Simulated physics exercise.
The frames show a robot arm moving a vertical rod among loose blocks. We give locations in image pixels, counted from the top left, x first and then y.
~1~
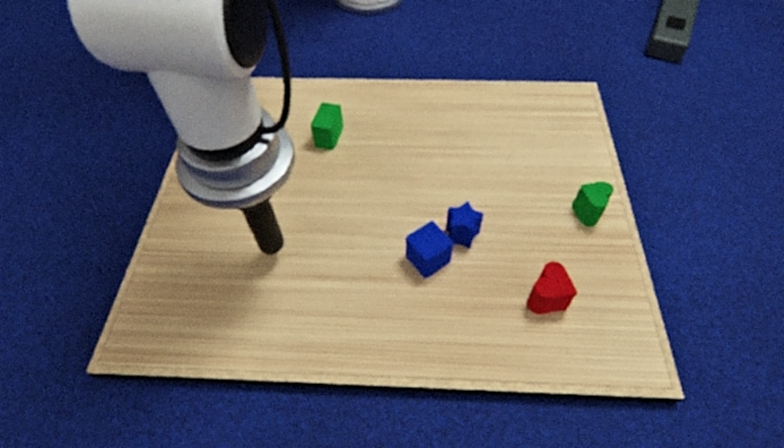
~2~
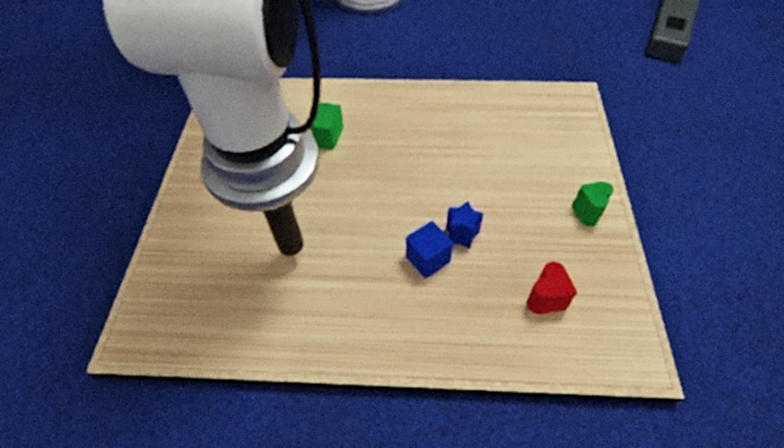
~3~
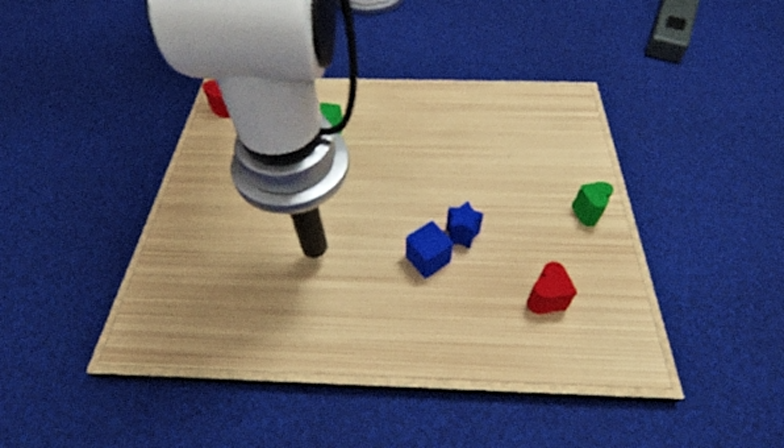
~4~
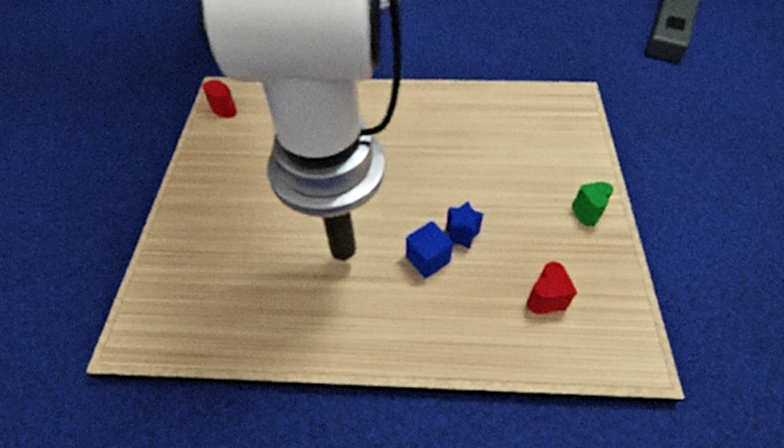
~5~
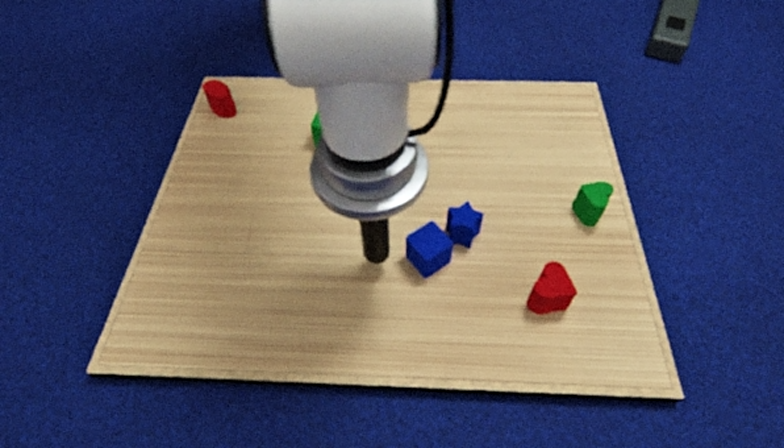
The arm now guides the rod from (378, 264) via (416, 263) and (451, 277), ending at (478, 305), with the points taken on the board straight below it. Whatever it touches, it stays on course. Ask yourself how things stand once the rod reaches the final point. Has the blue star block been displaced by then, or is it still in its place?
Once the path is done, it is somewhere new.
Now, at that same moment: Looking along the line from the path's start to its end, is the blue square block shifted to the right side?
I'd say no.
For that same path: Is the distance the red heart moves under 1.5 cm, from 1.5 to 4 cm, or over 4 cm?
The red heart moves under 1.5 cm.
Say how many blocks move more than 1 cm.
The answer will be two.
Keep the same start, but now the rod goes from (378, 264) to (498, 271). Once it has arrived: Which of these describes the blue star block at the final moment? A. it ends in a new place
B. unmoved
A (it ends in a new place)
The first path, step by step. One third of the way, rod at (417, 253); blue square block at (449, 240); blue star block at (470, 213), turned 15° anticlockwise.
Two thirds of the way, rod at (453, 267); blue square block at (483, 244), turned 15° anticlockwise; blue star block at (479, 211), turned 60° anticlockwise.
At the end, rod at (481, 295); blue square block at (483, 244), turned 15° anticlockwise; blue star block at (479, 211), turned 60° anticlockwise; red heart not moved.
